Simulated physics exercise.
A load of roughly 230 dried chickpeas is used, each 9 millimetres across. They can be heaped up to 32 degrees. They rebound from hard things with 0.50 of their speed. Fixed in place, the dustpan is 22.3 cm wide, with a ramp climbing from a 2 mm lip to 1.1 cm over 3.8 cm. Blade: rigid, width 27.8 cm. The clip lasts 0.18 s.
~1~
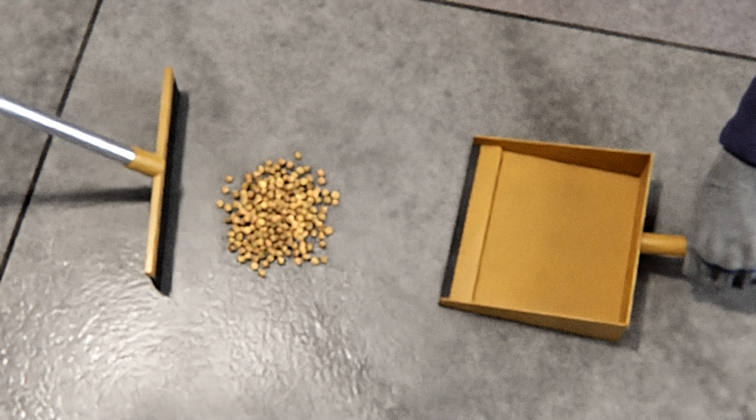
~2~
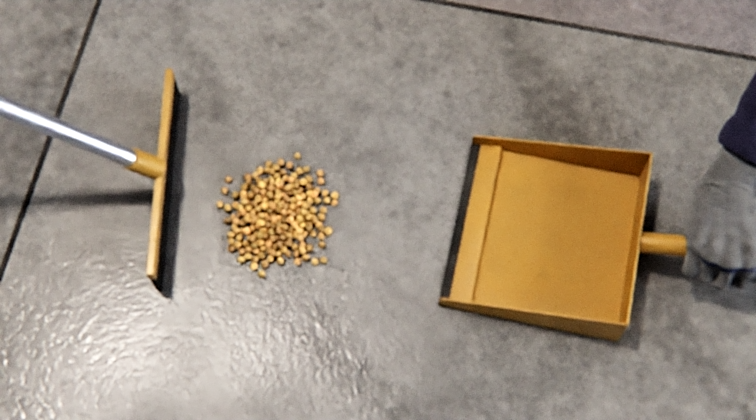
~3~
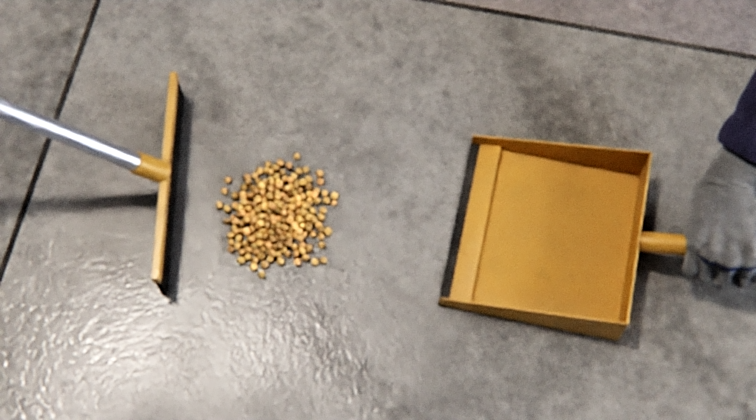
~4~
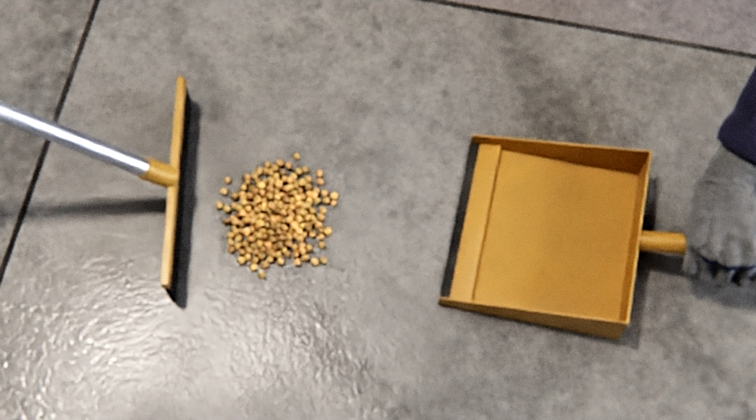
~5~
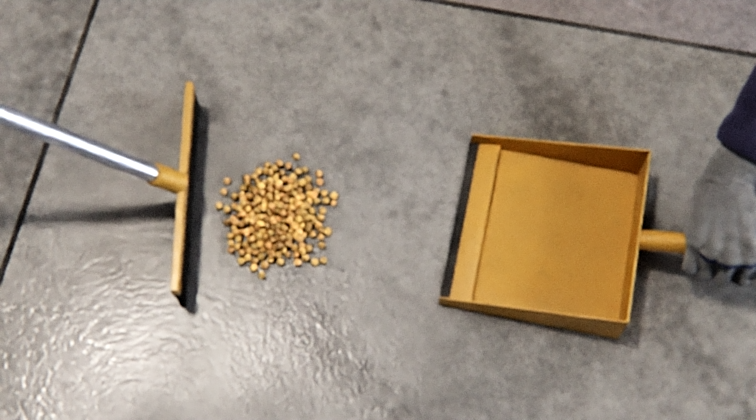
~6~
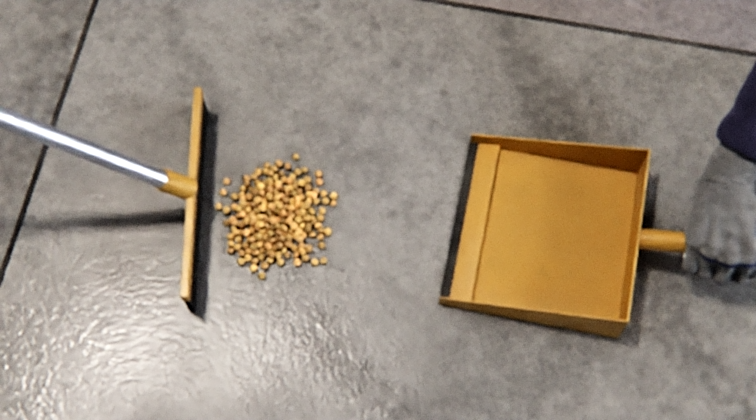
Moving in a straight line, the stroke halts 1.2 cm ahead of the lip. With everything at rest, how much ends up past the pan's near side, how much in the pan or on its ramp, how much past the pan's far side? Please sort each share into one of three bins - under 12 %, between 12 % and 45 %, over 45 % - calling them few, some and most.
Near side: Some. Pan: Few. Far side: Few.
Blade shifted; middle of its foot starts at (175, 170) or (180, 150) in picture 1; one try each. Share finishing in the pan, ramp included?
First try about 0 per cent, second about 10 per cent.
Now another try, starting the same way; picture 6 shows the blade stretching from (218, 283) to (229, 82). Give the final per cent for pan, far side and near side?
The pan gets 30, the far side 5 and the near side 5.
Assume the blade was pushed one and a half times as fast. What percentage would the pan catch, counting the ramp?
About 5 per cent.
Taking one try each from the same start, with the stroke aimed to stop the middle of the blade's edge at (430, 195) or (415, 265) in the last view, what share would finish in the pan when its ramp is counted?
I'd expect around 35 percent, then around 15 percent.
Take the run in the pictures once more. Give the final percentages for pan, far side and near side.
Near side 25 %, pan 0 %, far side 0 %.
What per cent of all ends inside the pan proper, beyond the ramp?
Around 0 percent.
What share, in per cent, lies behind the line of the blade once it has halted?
Some 15 percent of it.
Then, 0.38 s after the last picture, middle of the blade 19 cm from the lip; 0 % over the lip, far side 0 %, near side 10 %.
Then, 0.63 s after the last picture, middle of the blade 10 cm from the lip; 0 % over the lip, far side 0 %, near side 20 %.
Then, 0.99 s after the last picture, middle of the blade 4 cm from the lip; 0 % over the lip, far side 0 %, near side 25 %.
In the end, near side 25 %, pan 0 %, far side 0 %, in front of the lip or behind the blade 70 %.
